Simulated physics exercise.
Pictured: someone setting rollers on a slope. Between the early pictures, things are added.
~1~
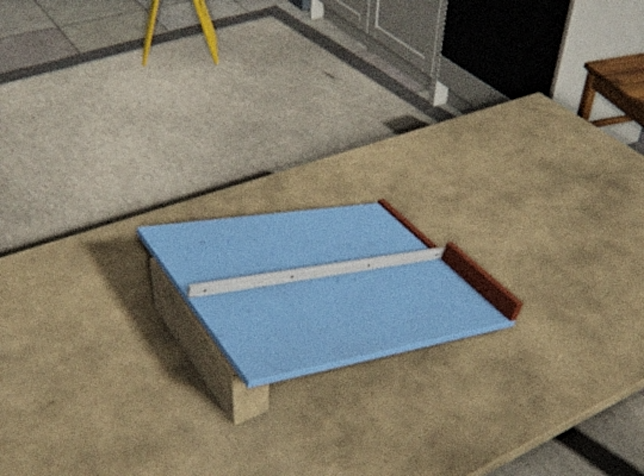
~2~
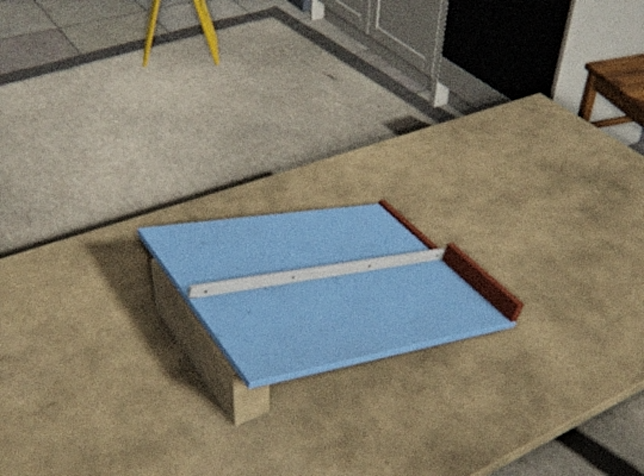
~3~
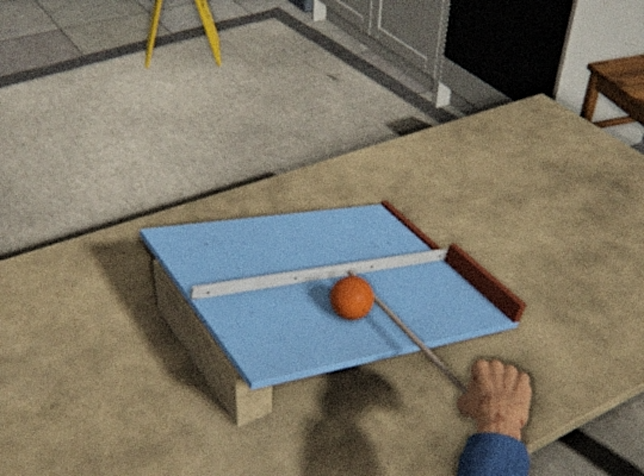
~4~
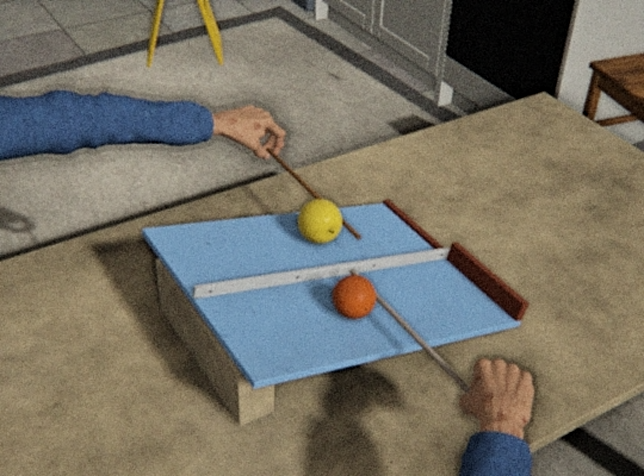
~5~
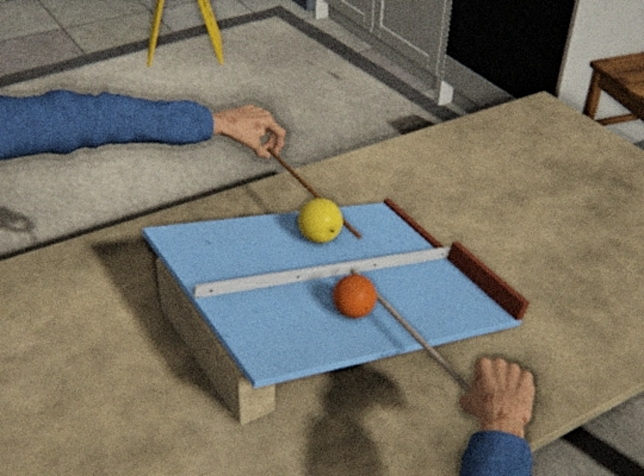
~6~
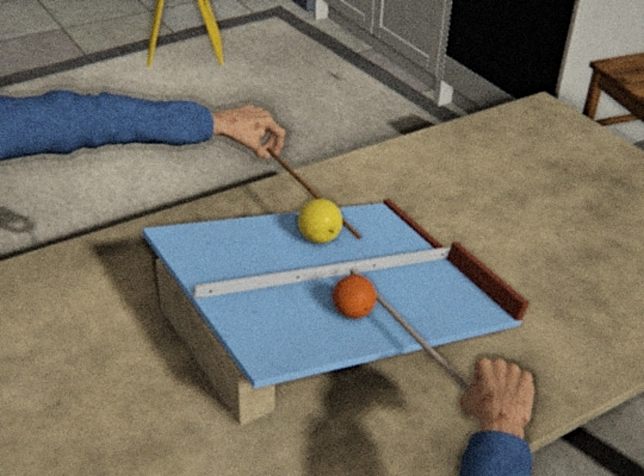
Two hands holding an orange and a yellow apple still with thin sticks on a sloping blue board, the orange placed first.
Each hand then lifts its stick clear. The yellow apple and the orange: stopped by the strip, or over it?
As I see it, the yellow apple will pass the strip, the orange will be retained by the strip.
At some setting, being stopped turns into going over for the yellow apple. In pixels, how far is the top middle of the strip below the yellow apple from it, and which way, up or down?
Up, by around 4 pixels.
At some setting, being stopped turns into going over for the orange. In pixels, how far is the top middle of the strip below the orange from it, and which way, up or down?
Down by around 8 pixels.
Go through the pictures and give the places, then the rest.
In the first picture, board (331, 268).
In the second picture, board (331, 269).
In the third picture, board (334, 270).
In the fourth picture, held back by the sticks; orange (354, 297); board (336, 269).
In the fifth picture, held back by the sticks; yellow apple (321, 221); board (336, 268).
In the sixth picture, held back by the sticks; yellow apple (320, 221); orange (354, 296); board (336, 269).
Then, 0.46 s later than the last frame, yellow apple rolling on the board near (382, 215); orange rolling on the board near (422, 285).
Then, 0.86 s later than the last frame, yellow apple off the board near (481, 195); orange resting against the strip near (472, 276).
Then, 1.30 s later than the last frame, yellow apple off the board near (568, 163); orange resting against the strip near (472, 276).
When it is over, the yellow apple goes over the end; the orange is held by the strip, near (472, 276).
